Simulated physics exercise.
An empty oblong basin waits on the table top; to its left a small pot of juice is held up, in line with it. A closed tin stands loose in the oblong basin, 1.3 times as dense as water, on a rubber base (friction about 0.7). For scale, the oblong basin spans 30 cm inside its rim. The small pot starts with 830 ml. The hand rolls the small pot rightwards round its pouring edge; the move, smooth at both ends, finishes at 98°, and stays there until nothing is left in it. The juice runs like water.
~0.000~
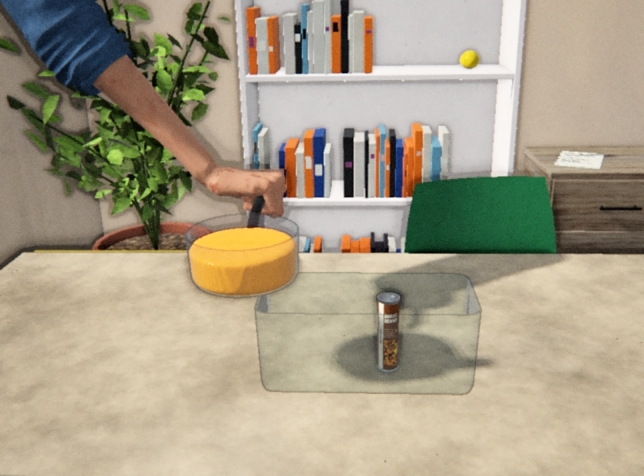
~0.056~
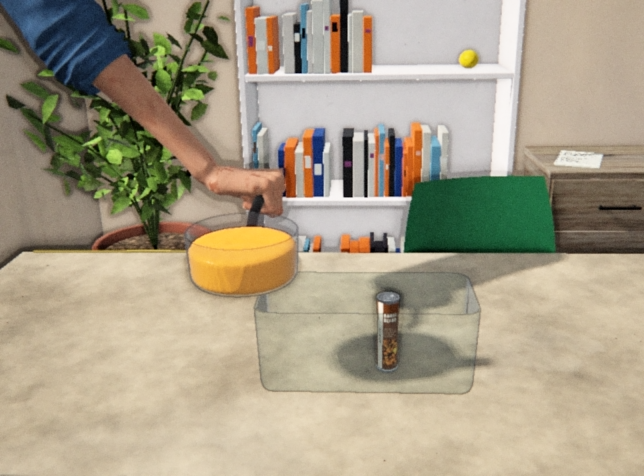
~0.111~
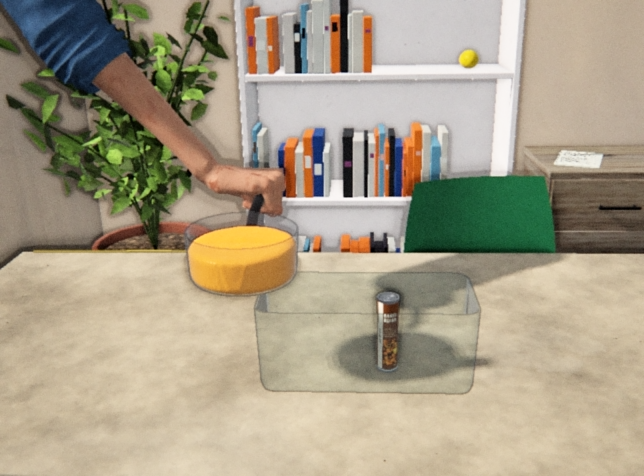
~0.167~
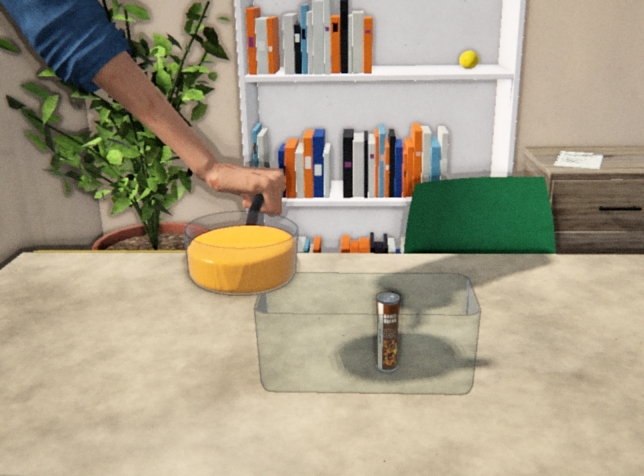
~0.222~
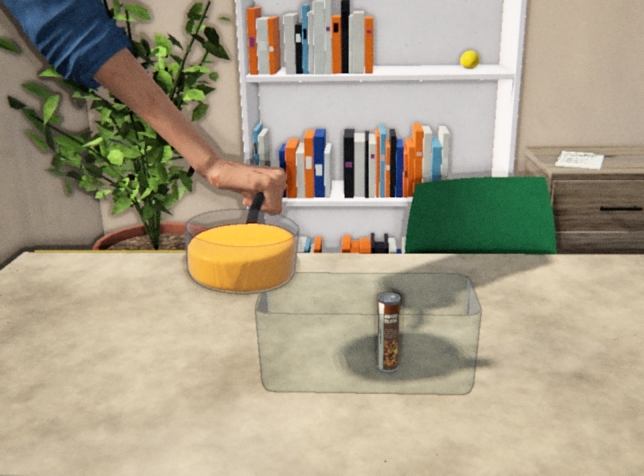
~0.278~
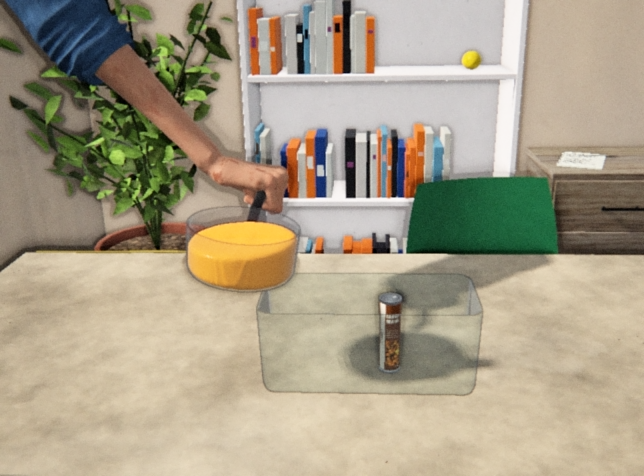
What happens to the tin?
The tin keeps standing.
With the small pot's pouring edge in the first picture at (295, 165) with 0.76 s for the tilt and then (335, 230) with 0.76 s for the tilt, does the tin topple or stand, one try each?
First it remains upright; then it stays up.
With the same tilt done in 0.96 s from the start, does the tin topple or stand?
Then it falls.
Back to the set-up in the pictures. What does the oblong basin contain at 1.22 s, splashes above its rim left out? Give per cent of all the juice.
Some 70 per cent.
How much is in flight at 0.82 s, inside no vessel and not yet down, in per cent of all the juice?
About 22 per cent.
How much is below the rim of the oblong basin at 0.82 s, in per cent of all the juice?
Near 6 in a hundred.
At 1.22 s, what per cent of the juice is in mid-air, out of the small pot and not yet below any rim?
About 14 per cent.
By 0.82 s the tilt is 52° and 72 per cent is still to pour; the tin stands where it began.
By 1.22 s the tilt is 85° and 17 per cent is still to pour; the tin stands where it began.
By 1.64 s the tilt is 98° and 1 per cent is still to pour; the tin stands where it began.
By 2.09 s the tilt is 98° and 0 per cent is still to pour; the tin stands where it began.
At rest the tin stands where it began.
